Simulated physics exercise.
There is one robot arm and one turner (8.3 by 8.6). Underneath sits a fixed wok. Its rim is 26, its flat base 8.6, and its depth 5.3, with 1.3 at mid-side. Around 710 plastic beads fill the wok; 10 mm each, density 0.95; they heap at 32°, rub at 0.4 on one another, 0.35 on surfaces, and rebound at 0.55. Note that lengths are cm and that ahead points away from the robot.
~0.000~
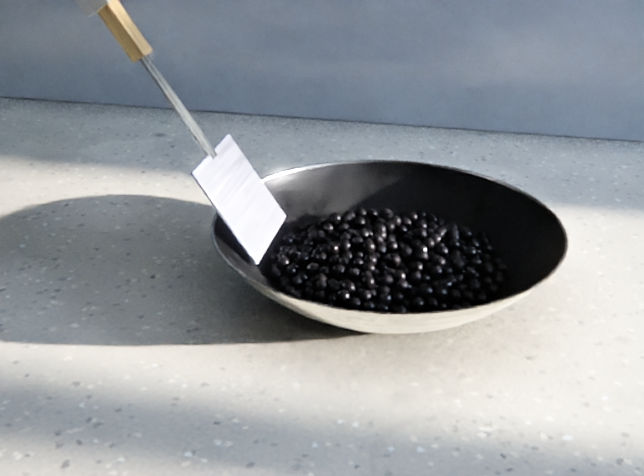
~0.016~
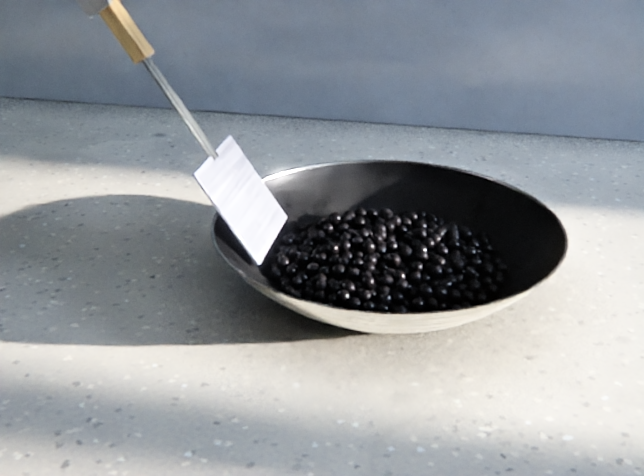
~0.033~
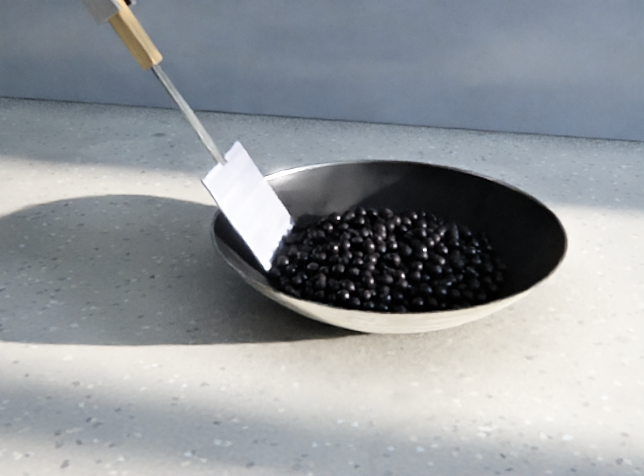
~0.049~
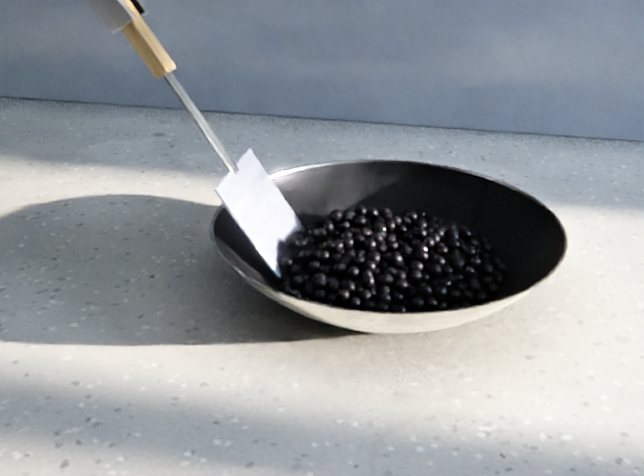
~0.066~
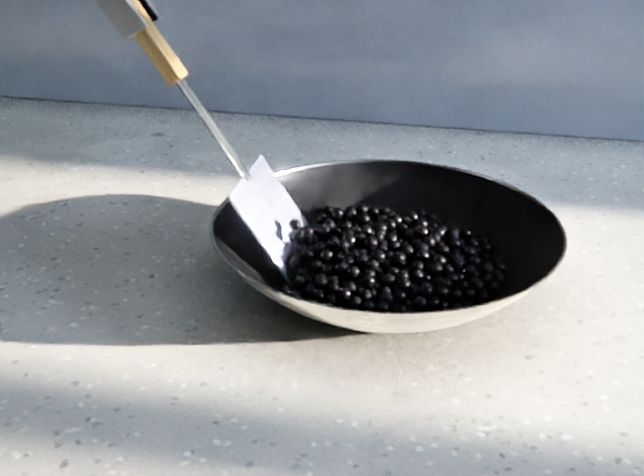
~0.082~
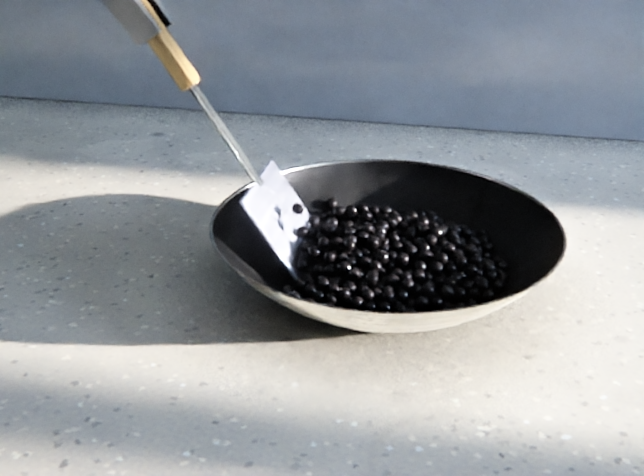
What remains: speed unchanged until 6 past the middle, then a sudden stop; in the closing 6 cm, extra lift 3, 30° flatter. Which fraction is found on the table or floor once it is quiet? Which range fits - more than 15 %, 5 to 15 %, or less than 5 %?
The range that fits is less than 5 %.
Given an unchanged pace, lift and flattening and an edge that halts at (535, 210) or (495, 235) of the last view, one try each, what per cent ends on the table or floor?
The two tries give near 35 and near 15 in a hundred.
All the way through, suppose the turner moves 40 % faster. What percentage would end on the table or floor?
I'd say close to 10 per cent.
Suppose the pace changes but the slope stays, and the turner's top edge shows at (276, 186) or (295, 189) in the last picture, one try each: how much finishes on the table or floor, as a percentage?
Estimates: Near 10 %, near 20 %.
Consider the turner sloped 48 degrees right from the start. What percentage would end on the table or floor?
I'd expect near 0 percent then.
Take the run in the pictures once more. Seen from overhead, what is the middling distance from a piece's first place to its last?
Level distance of around 4 cm.
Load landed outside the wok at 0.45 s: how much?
That would be near 0 per cent, give or take.
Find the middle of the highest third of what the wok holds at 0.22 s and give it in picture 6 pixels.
Centre: Approx. (464, 247) in the last view.
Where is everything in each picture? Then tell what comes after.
Turner top edge at (211, 153), sloping 56°; upper third of the load around (386, 251), from x 275 to 500, top at y 215; 714 in the wok, in the first picture.
Turner top edge at (212, 154), sloping 56°; upper third of the load around (386, 251), from x 275 to 500, top at y 215, in the second picture.
Turner top edge at (220, 160), sloping 56°; upper third of the load around (385, 251), from x 275 to 500, top at y 215, in the third picture.
Turner top edge at (233, 168), sloping 56°; upper third of the load around (385, 250), from x 280 to 500, top at y 210, in the fourth picture.
Turner top edge at (245, 174), sloping 56°; upper third of the load around (380, 249), from x 280 to 500, top at y 210, in the fifth picture.
Turner top edge at (257, 180), sloping 56°; upper third of the load around (384, 249), from x 280 to 505, top at y 205; 714 in the wok, in the sixth picture.
After 0.15 s, sloping 56°, highest piece 8 above the table; 714 in the wok.
After 0.22 s, sloping 42°, highest piece 6 above the table; 714 in the wok.
After 0.45 s, sloping 26°, highest piece 7 above the table; 707 in the wok, 4 on the table or floor, 3 on the blade or in flight.
After 1.50 s, sloping 26°, highest piece 6 above the table; 705 in the wok, 9 on the table or floor.
At rest, 705 in the wok, 9 on the table or floor. That is 1 % on the table or floor.
